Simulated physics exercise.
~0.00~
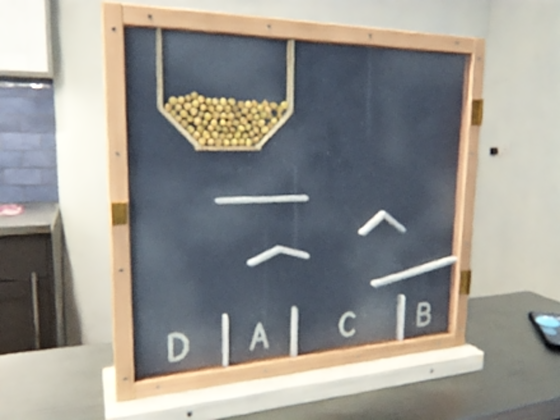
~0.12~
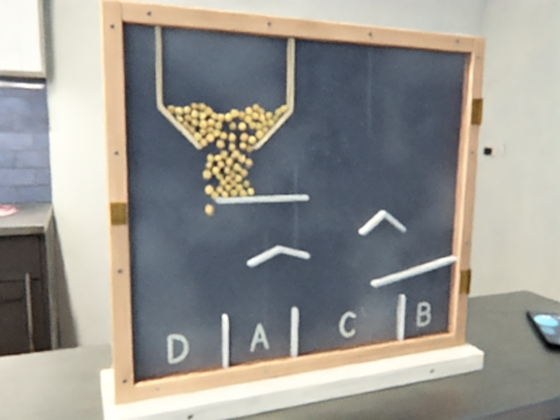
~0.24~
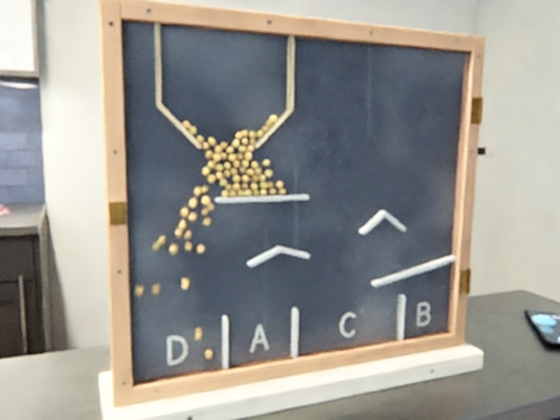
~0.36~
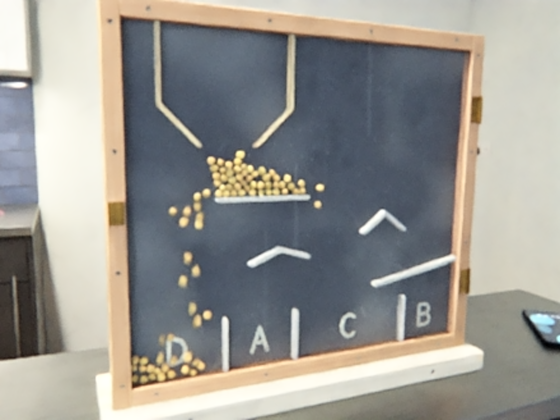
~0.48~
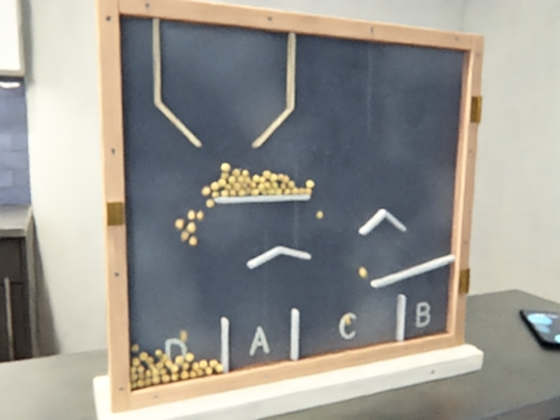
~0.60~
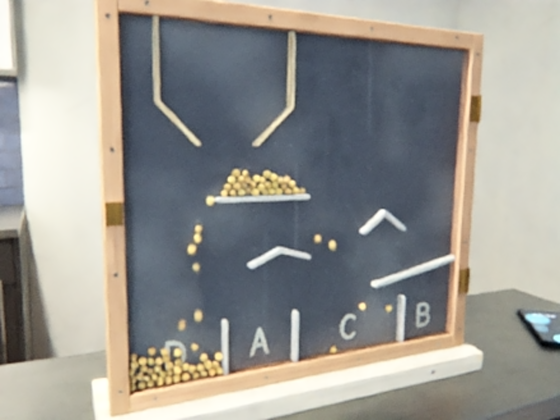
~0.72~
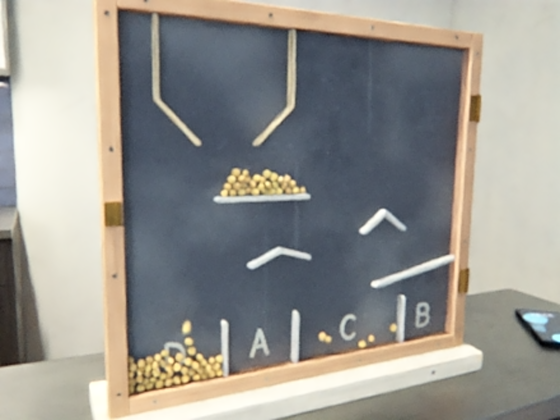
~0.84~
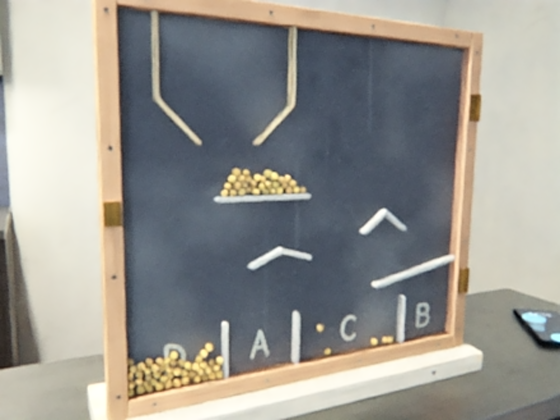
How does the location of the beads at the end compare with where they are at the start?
At the start the beads are all together in the hopper near the top left, while at the end they are lower down, with most in bin D, a mound left on the flat ledge and a few around bin C.
